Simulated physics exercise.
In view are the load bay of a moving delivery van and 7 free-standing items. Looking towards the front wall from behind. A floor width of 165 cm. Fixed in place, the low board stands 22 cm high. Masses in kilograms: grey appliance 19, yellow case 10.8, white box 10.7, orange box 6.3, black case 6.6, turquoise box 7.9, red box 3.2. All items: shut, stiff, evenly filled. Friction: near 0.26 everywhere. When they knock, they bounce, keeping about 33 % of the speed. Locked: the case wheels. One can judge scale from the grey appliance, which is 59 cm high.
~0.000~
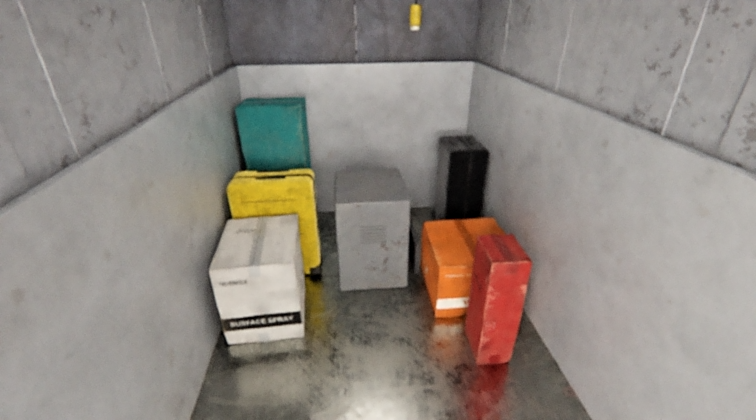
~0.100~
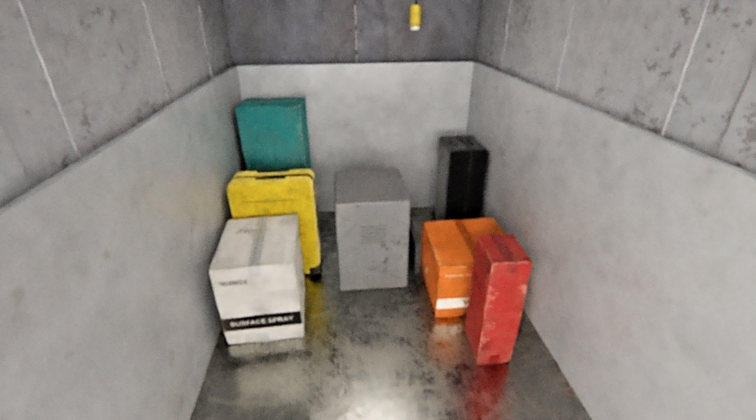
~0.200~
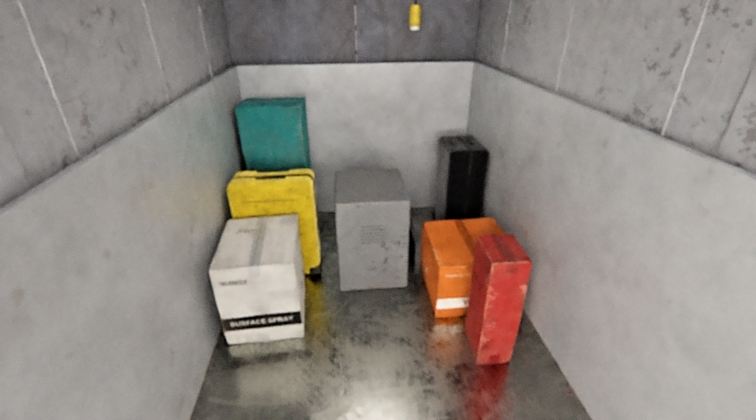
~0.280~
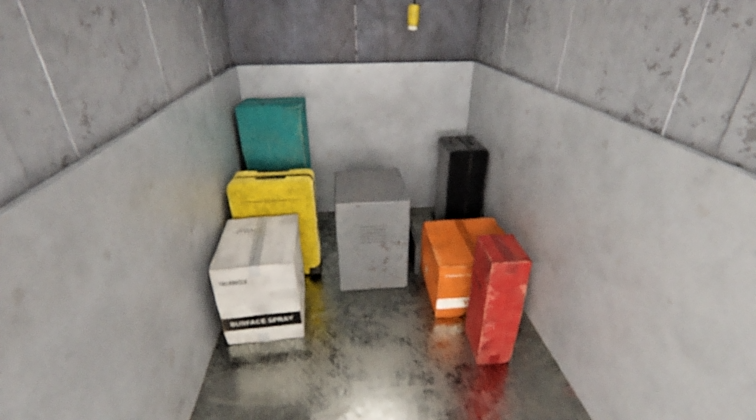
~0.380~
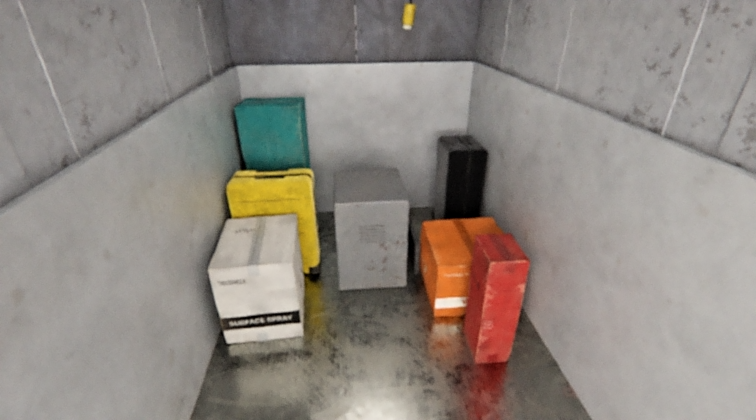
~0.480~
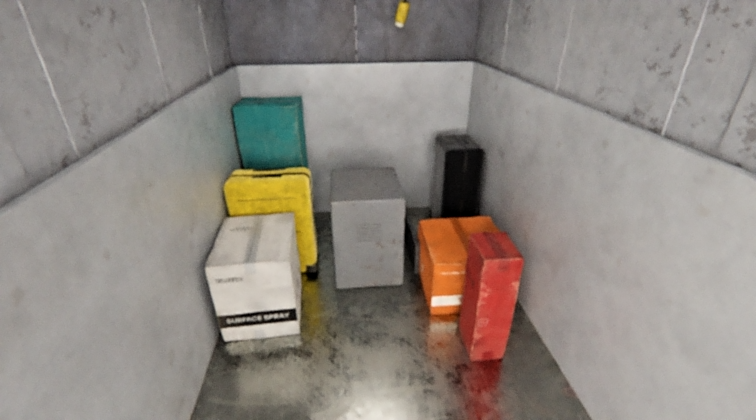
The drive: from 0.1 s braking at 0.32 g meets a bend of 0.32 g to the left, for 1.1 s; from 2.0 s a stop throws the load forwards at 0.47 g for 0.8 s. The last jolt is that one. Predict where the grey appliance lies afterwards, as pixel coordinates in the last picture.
Roughly (345, 191) in the last picture.
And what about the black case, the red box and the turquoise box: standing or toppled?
Here's how it ends: The black case never goes down, the red box comes down, and the turquoise box never goes down.
By 0.68 s, push 0.32 g forwards, 0.32 g left; grey appliance 14 cm from its spot near (354, 221); red box 14 cm from its spot; black case 14 cm from its spot.
By 0.98 s, push 0.28 g forwards, 0.28 g left; grey appliance 31 cm from its spot near (345, 209); red box 39 cm from its spot; black case 31 cm from its spot.
By 1.68 s, steady run; grey appliance 42 cm from its spot near (344, 201); red box on its side; black case 31 cm from its spot.
By 2.58 s, push 0.41 g forwards; grey appliance 57 cm from its spot near (344, 192); red box on its side; white box 33 cm from its spot.
When it is over (3.4 s), lying over in the load bay, red box; not toppled but over 15 cm from the start, grey appliance, yellow case, white box, orange box and black case; turquoise box within 15 cm of the start. End places, in pixels of the last picture, grey appliance near (345, 191).
